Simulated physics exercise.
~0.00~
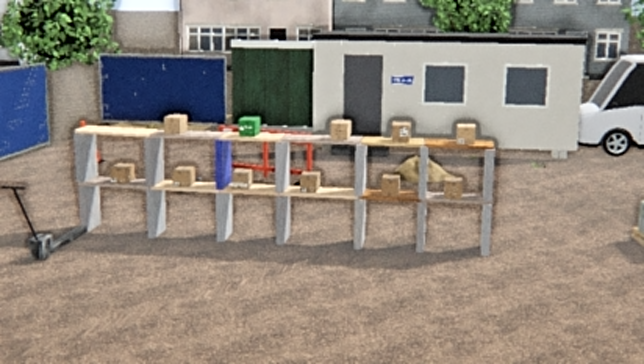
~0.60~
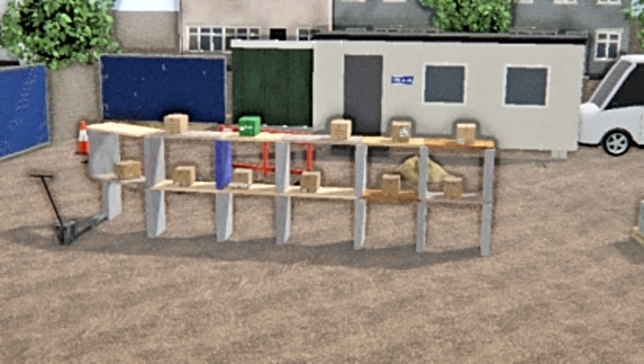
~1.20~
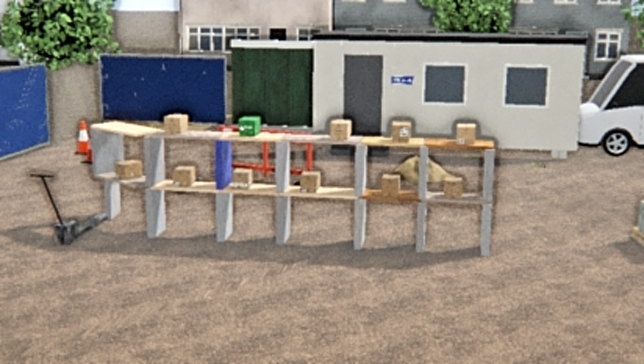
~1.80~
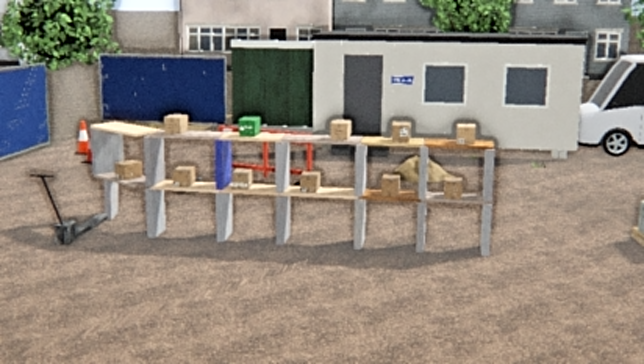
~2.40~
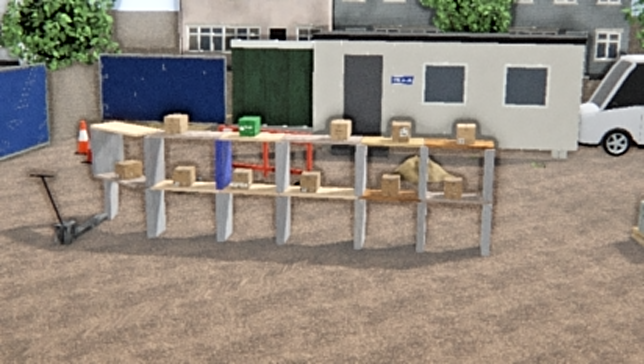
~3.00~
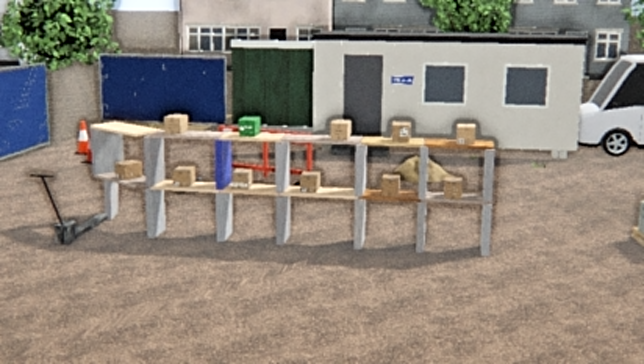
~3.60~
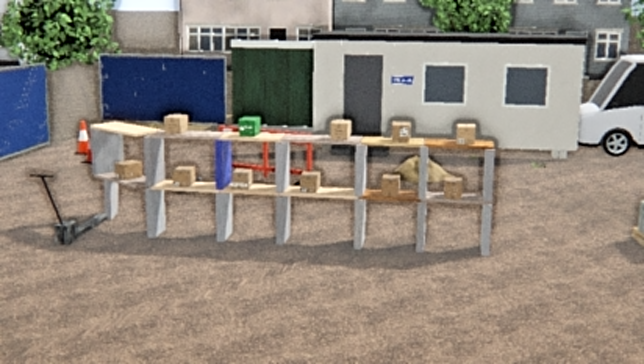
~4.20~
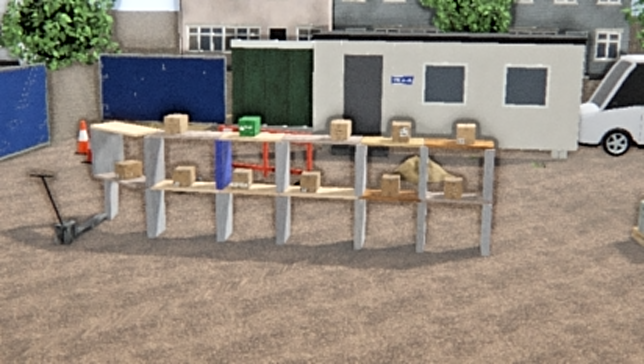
In the video, a low wheeled jack at the left end of a two-tier shelf of boards and grey uprights shifts slightly right, nudging the end upright and boards askew, then stops, leaving the shelf standing with its boxes, blue upright and green carton in place.
